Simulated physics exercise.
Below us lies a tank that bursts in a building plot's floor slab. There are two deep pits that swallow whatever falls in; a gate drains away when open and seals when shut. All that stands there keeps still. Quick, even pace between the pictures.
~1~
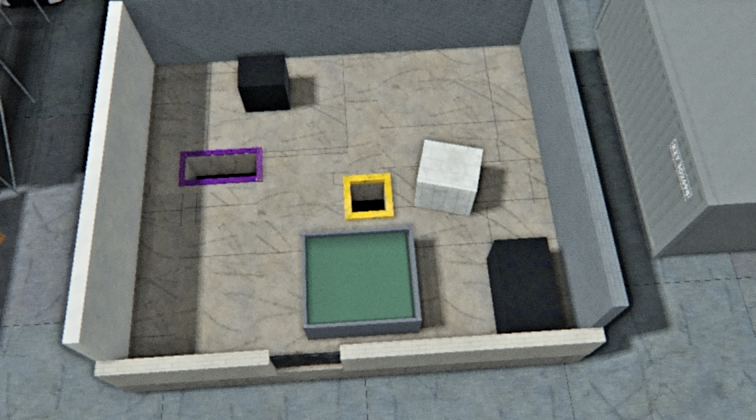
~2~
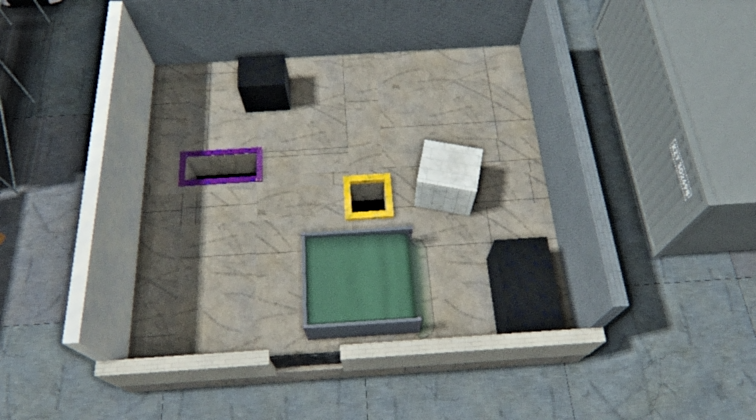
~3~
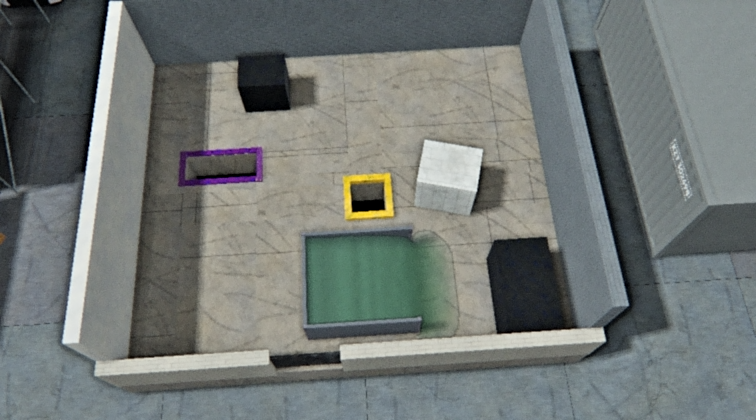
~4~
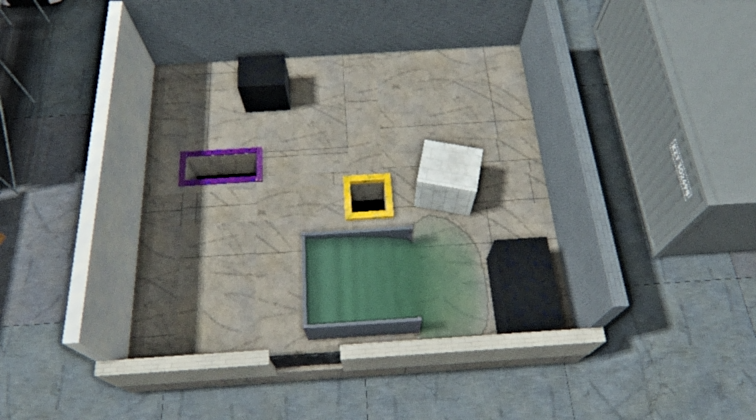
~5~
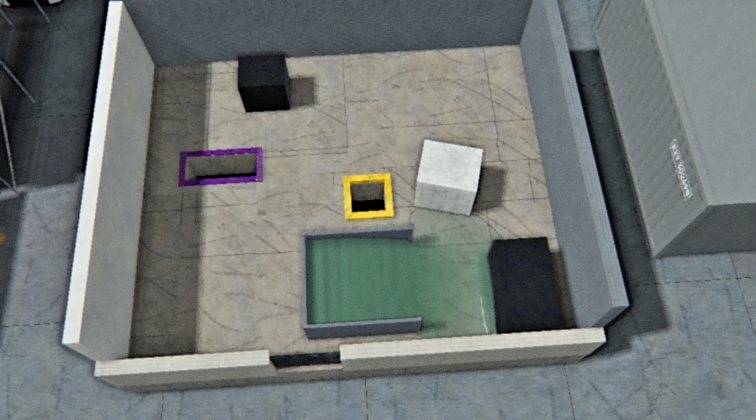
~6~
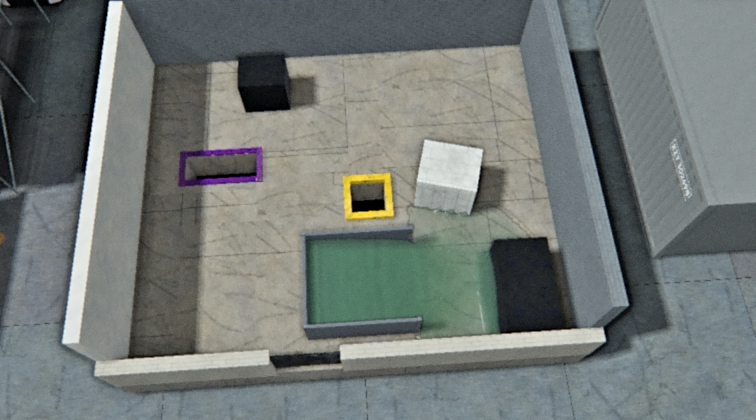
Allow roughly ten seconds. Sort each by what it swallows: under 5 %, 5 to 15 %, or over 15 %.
Sorted: Gate under 5 %, purple pit under 5 %, yellow pit under 5 %.
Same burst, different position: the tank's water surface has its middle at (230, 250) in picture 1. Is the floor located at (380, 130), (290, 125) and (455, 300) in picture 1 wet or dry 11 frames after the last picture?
Spot 1 wetted, spot 2 unwetted, spot 3 wetted.
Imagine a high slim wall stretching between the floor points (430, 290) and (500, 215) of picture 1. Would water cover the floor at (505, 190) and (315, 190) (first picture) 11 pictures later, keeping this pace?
Submerged, then spared.
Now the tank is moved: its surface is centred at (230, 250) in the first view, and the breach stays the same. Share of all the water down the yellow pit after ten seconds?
Yellow: About 8 %.
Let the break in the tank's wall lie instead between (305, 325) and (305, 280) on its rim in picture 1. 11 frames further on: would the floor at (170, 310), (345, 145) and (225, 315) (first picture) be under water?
Result, in sequence: Inundated; untouched by the flood; inundated.
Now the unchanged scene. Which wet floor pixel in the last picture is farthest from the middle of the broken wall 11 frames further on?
Somewhere around (518, 77).
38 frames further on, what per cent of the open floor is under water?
Roughly 70 percent, I'd say.
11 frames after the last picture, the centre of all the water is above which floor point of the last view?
I'd put my finger on (437, 274).
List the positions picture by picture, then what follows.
In the first frame, still water in the water tank at (360, 277).
In the second frame, the front is at (428, 332), out from the gap at (412, 281).
In the third frame, the front is at (445, 338), out from the gap at (412, 283).
In the fourth frame, water pours out at (412, 283) and has run to a hidden place.
In the fifth frame, the front is at a hidden place, out from the gap at (412, 283).
In the sixth frame, water pours out at (412, 284) and has run to a hidden place.
A moment on, water covers 15 % of the floor; the gate 0 %, the purple pit 0 %, the yellow pit 0 %.
Next, water covers 20 % of the floor; the gate 0 %, the purple pit 0 %, the yellow pit 0 %.
Then, water covers 40 % of the floor; the gate 0 %, the purple pit 0 %, the yellow pit 1 %.
Later, water covers 70 % of the floor; the gate 0 %, the purple pit 0 %, the yellow pit 2 %.
In the end, water covers 95 % of the floor; the gate 0 %, the purple pit 0 %, the yellow pit 2 %.
